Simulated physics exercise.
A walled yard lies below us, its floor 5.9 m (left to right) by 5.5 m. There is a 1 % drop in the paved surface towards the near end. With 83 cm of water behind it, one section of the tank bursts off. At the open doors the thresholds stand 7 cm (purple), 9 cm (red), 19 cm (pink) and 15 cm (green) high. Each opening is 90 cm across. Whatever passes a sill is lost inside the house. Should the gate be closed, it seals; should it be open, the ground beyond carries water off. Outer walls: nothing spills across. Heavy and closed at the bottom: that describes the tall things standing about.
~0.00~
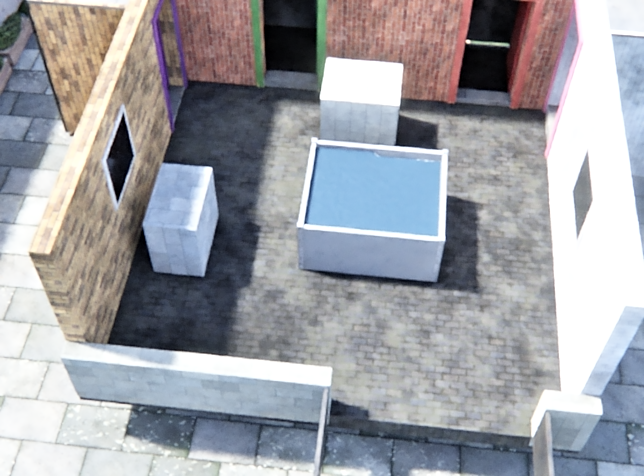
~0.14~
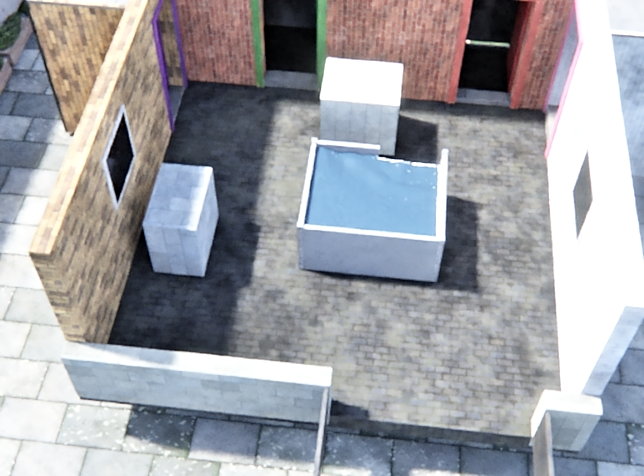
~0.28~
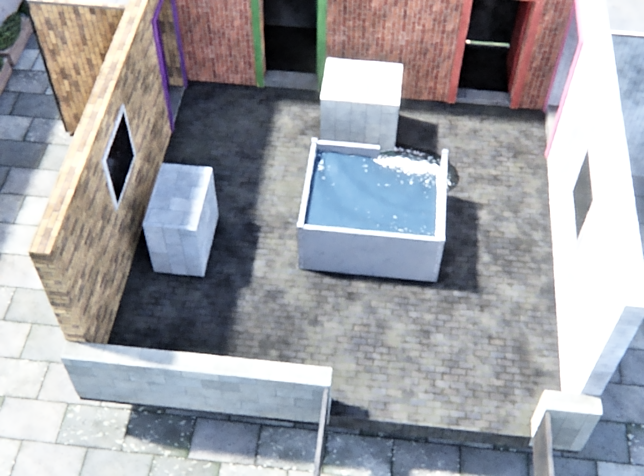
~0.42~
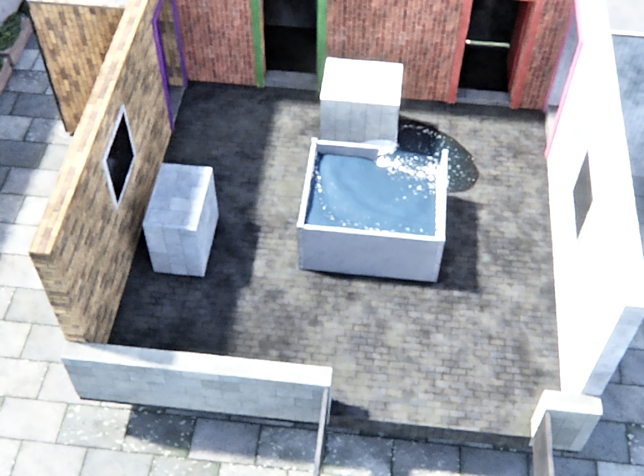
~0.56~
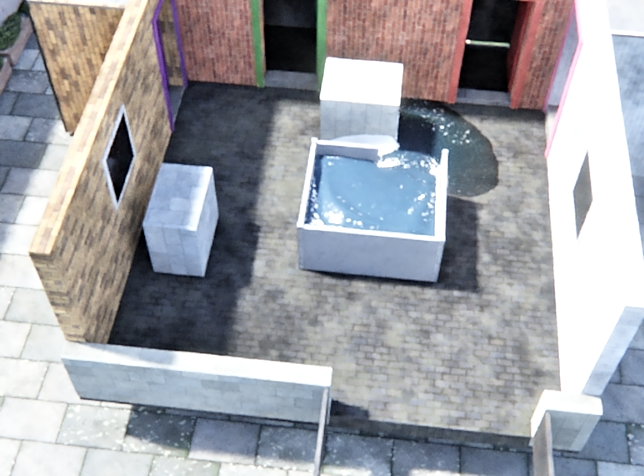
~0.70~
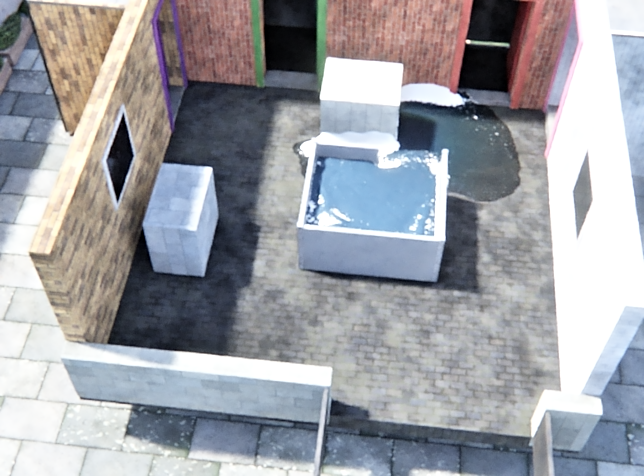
Water pouring from a gap in the far side of a pale tank, spreading across the paved floor of a walled yard.
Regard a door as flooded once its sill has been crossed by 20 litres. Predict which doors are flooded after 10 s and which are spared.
The purple door breaks the limit, the red door breaks the limit, the pink door breaks the limit, the green door remains within the limit.
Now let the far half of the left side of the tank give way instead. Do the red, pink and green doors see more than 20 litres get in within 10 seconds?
Note: Red short of the mark, pink short of the mark, green short of the mark.
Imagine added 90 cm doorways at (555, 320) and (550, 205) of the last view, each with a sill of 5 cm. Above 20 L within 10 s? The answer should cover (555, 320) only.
Short of it.
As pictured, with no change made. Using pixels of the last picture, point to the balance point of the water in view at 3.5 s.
Near (380, 182).
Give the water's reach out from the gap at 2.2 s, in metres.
About 4.2 m.
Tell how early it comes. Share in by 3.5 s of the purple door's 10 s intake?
That works out near 45%.
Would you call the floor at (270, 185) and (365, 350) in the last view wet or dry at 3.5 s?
I'd call them drenched and then spared.
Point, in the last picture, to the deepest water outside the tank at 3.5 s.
In the last picture, around (538, 123).
After 1.4 s water covers 30 % of the floor and is deepest (46 cm) near (415, 104); purple door not reached, red door 29 cm at the sill, 48 L in, pink door 17 cm at the sill, 0 L in, green door 2 cm at the sill, 0 L in.
After 2.2 s water covers 40 % of the floor and is deepest (38 cm) near (537, 115); purple door 4 cm at the sill, 0 L in, red door 24 cm at the sill, 139 L in, pink door 27 cm at the sill, 55 L in, green door 9 cm at the sill, 0 L in.
After 3.5 s water covers 55 % of the floor and is deepest (26 cm) near (538, 123); purple door 15 cm at the sill, 34 L in, red door 20 cm at the sill, 213 L in, pink door 23 cm at the sill, 117 L in, green door 8 cm at the sill, 0 L in.
After 6.0 s water covers 80 % of the floor and is deepest (14 cm) near (537, 115); purple door 9 cm at the sill, 71 L in, red door 12 cm at the sill, 276 L in, pink door 13 cm at the sill, 131 L in, green door 5 cm at the sill, 0 L in.
After 10.0 s water covers 90 % of the floor and is deepest (8 cm) near (175, 203); purple door 5 cm at the sill, 75 L in, red door 6 cm at the sill, 282 L in, pink door 7 cm at the sill, 131 L in, green door 3 cm at the sill, 0 L in.
